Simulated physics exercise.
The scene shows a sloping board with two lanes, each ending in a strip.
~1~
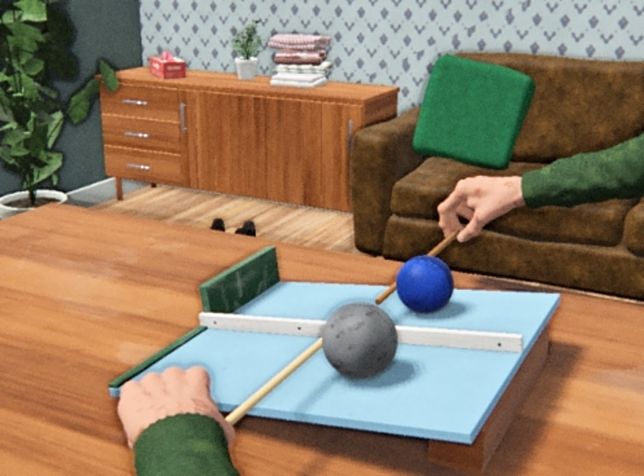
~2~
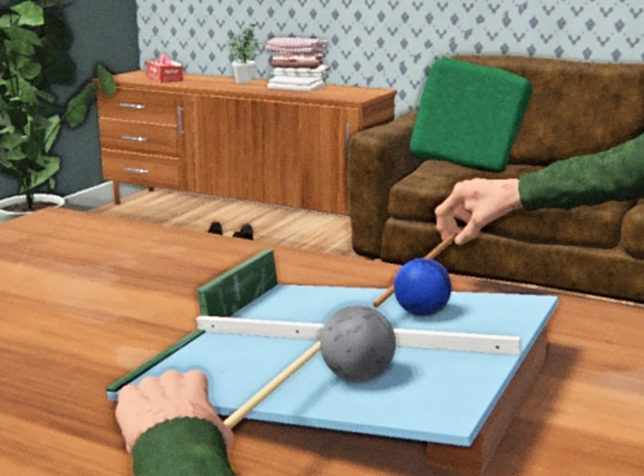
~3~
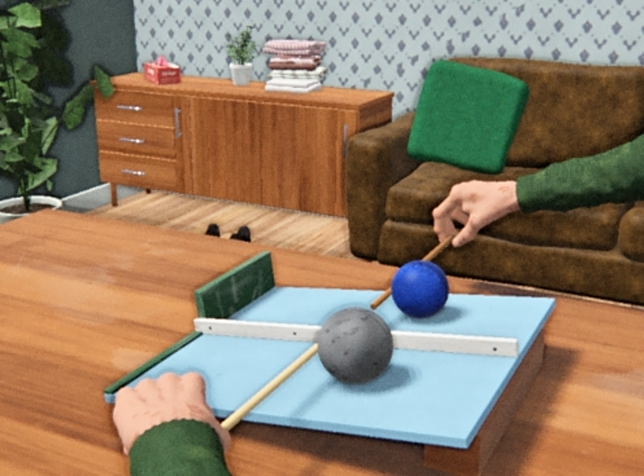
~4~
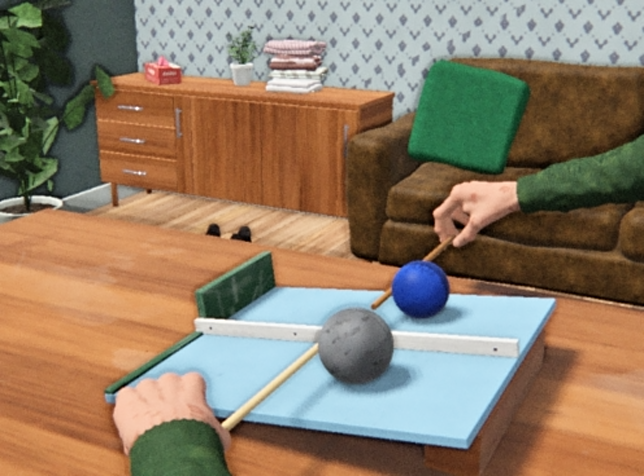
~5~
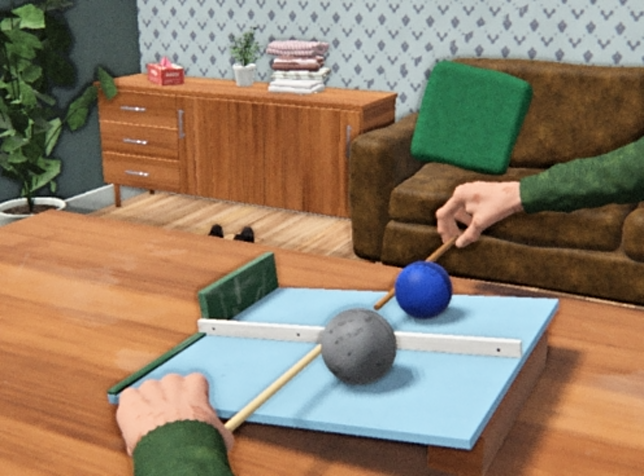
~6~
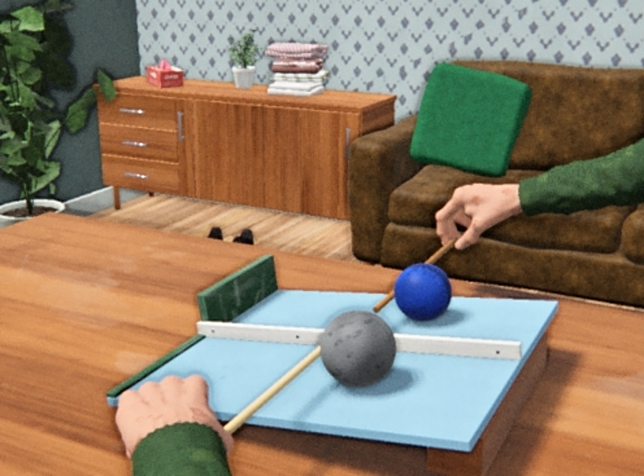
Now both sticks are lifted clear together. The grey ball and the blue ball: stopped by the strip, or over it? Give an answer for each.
The grey ball gets over the strip, the blue ball stops at the strip.
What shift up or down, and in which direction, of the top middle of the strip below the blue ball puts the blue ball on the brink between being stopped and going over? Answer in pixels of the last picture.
Go down by close to 28 pixels and it flips.
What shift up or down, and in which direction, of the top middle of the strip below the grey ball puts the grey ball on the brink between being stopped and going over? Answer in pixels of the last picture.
A shift of 8 pixels, going up.
Then, 0.58 s past the last view, grey ball rolling on the board near (261, 342); blue ball rolling on the board near (338, 290).
Then, 1.06 s past the last view, grey ball off the board near (83, 329); blue ball resting against the strip near (266, 287).
Finally, the grey ball runs past the strip; the blue ball gets caught, near (266, 287).
